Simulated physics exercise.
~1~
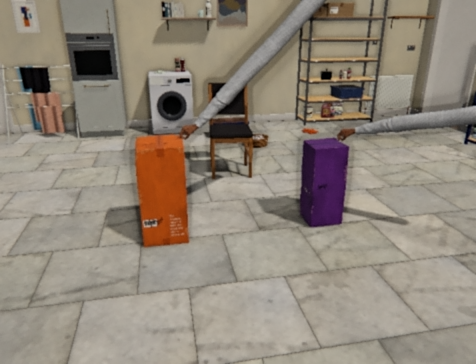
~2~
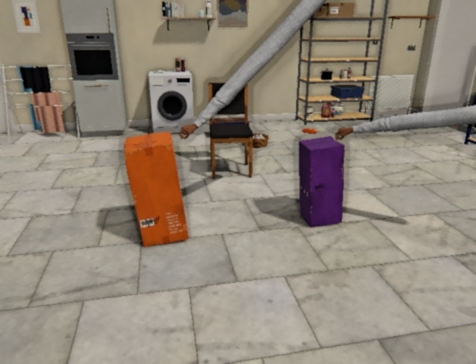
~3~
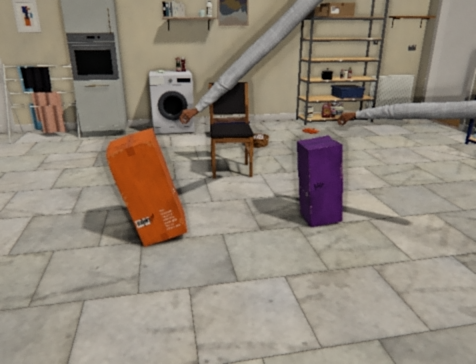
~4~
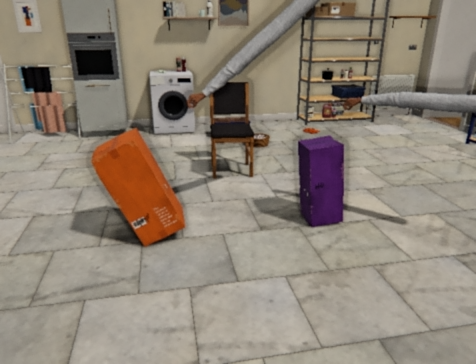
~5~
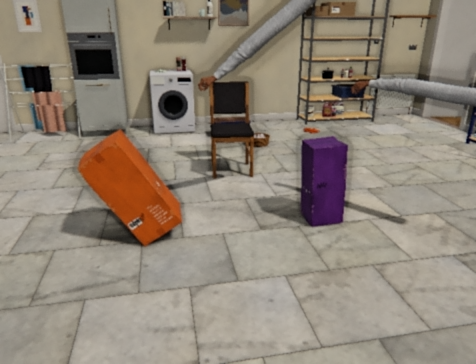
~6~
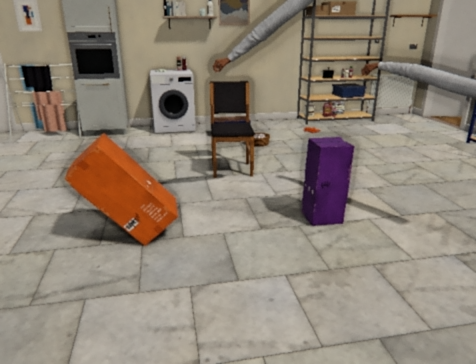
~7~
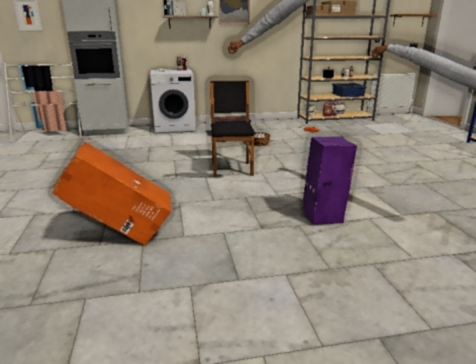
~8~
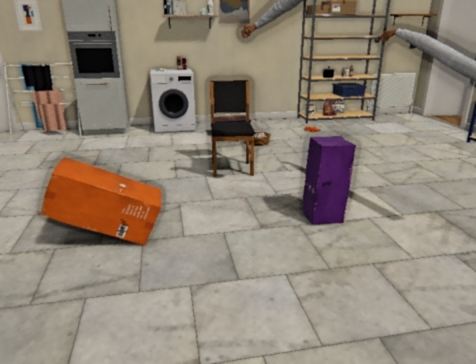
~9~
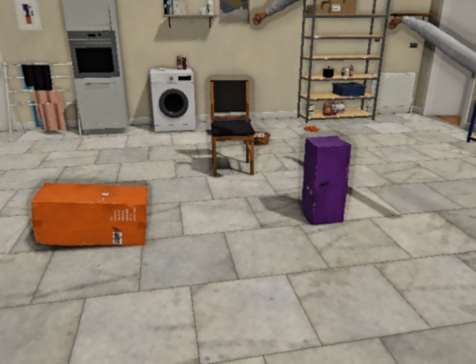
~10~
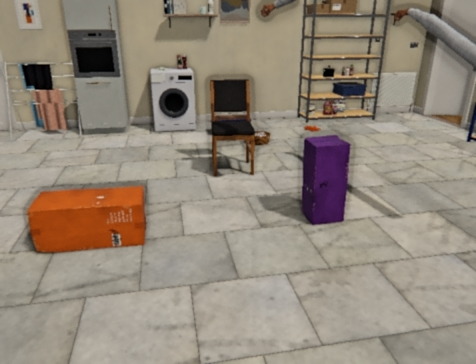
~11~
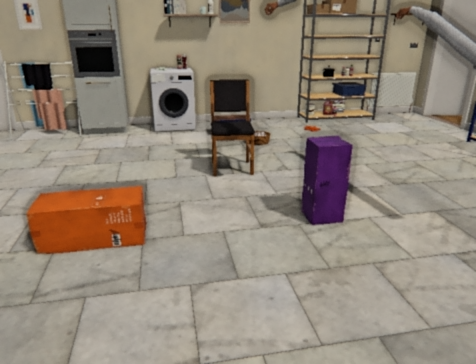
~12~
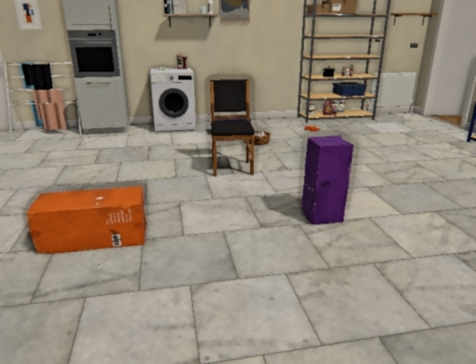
Two arms in pale sleeves let go of a tall orange box and a purple box on a tiled floor and drew back; the orange one toppled left onto its side, while the purple one tilted slightly and ended up standing upright.
